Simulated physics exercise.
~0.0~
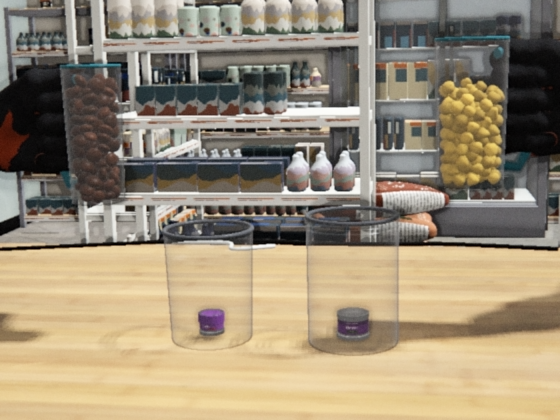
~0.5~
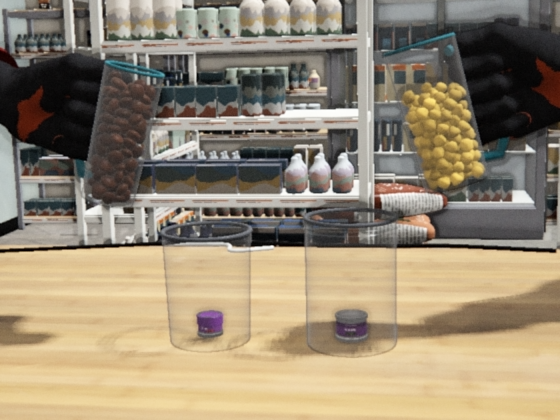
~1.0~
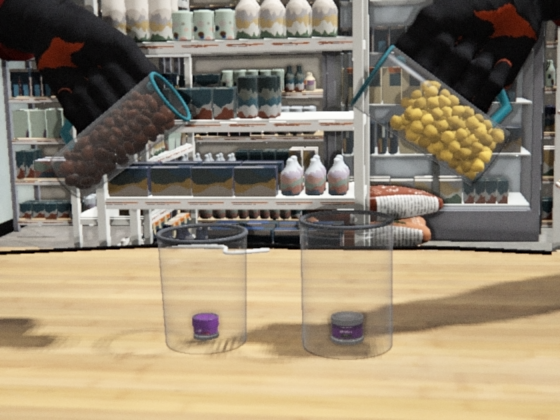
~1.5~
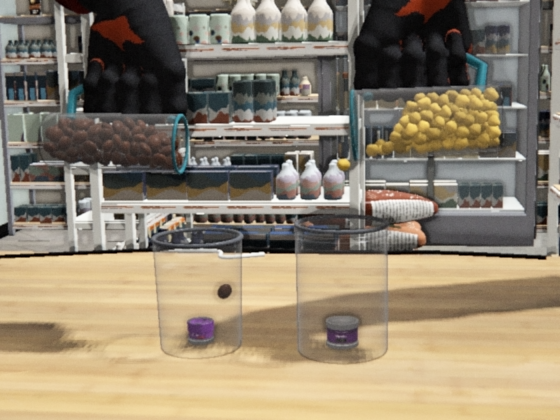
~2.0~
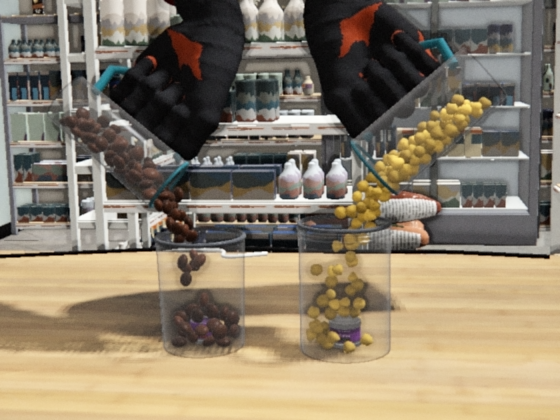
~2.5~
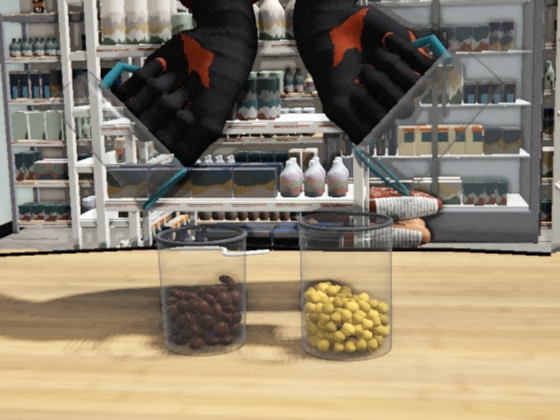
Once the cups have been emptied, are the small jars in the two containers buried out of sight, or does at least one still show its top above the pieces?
Both small jars end up buried out of sight, the left one under the dark brown pieces and the right one under the yellow pieces.
